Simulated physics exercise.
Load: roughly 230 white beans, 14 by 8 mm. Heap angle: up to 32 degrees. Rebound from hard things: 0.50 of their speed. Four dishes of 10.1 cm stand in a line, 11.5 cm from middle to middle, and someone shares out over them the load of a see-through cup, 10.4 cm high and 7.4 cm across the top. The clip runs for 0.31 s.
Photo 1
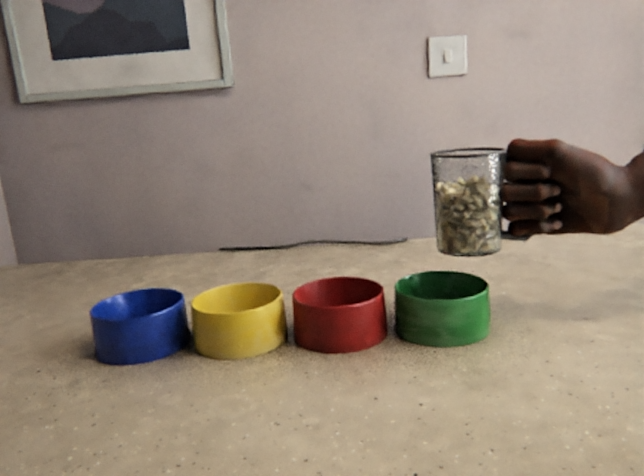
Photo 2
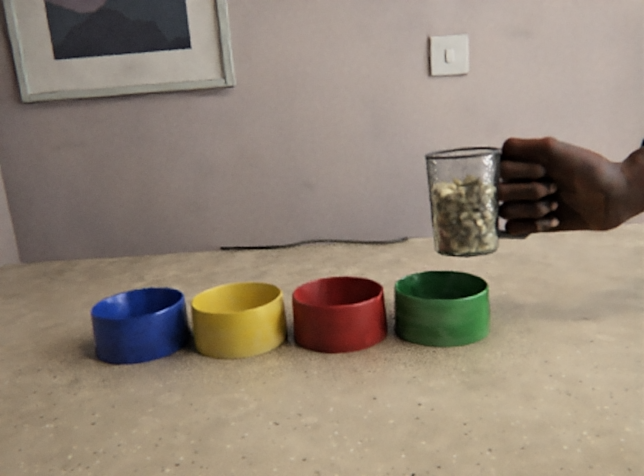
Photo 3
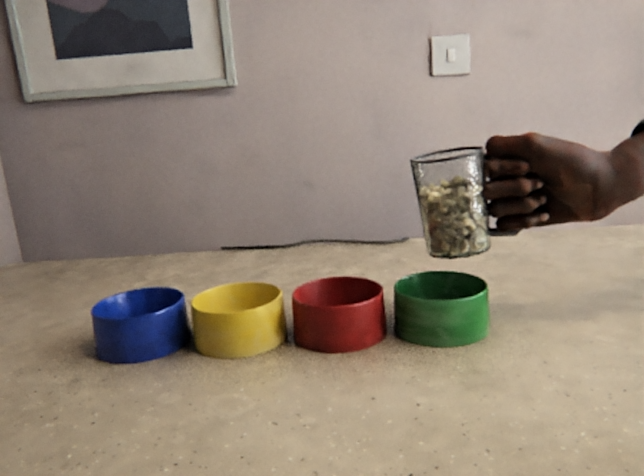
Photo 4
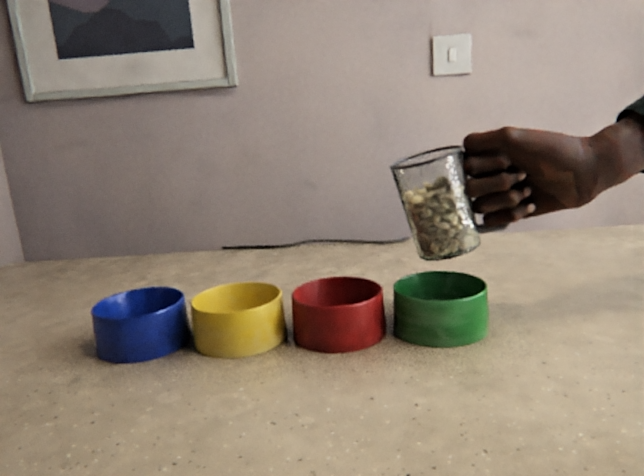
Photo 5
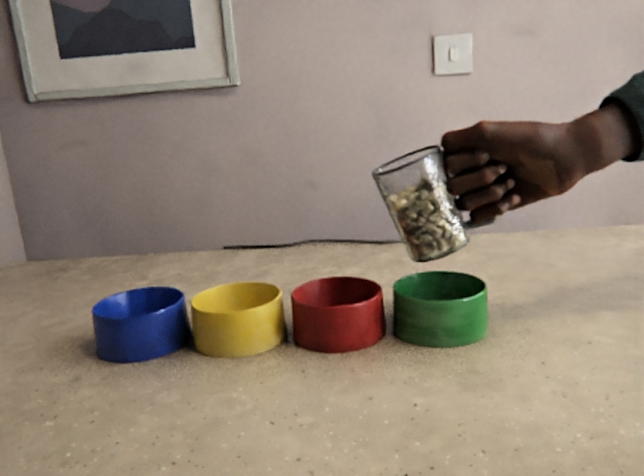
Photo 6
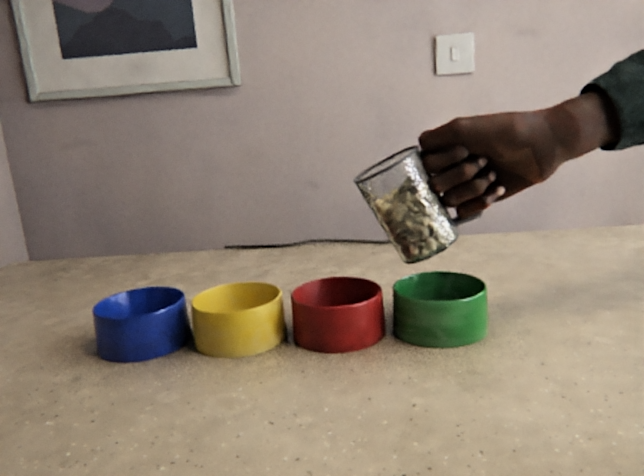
A hand moves a clear cup of white beans left above four colored dishes, tilting it leftward.
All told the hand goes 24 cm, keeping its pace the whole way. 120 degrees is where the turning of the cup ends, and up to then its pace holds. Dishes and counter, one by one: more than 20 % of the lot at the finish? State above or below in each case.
In each case: Red dish below, blue dish below, green dish below, yellow dish above, counter above.
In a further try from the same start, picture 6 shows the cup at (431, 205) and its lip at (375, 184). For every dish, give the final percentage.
Kept per dish: Red = 0, blue = 0, green = 0, yellow = 90.
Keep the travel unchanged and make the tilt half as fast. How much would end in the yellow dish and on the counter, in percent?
Result: Yellow dish 60, counter 30.
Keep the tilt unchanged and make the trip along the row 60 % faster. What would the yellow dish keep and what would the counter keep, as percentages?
Yellow 70, counter 30.
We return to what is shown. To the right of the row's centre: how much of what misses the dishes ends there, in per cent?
I'd estimate close to 0 in a hundred.
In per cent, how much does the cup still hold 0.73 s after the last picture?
My estimate is about 100 per cent.
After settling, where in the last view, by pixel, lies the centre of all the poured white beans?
Near (211, 331).
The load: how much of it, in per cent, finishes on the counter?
Close to 30 per cent, give or take.
Then, 0.43 s after the last picture, tilt 70 degrees; cup holds 100 %.
Then, 0.73 s after the last picture, tilt 101 degrees; cup holds 100 %.
Then, 1.12 s after the last picture, tilt 120 degrees; cup holds 15 %, blue 10 %, yellow 45 %.
In the end, red 0 %, blue 15 %, green 0 %, yellow 55 %, counter 30 %.
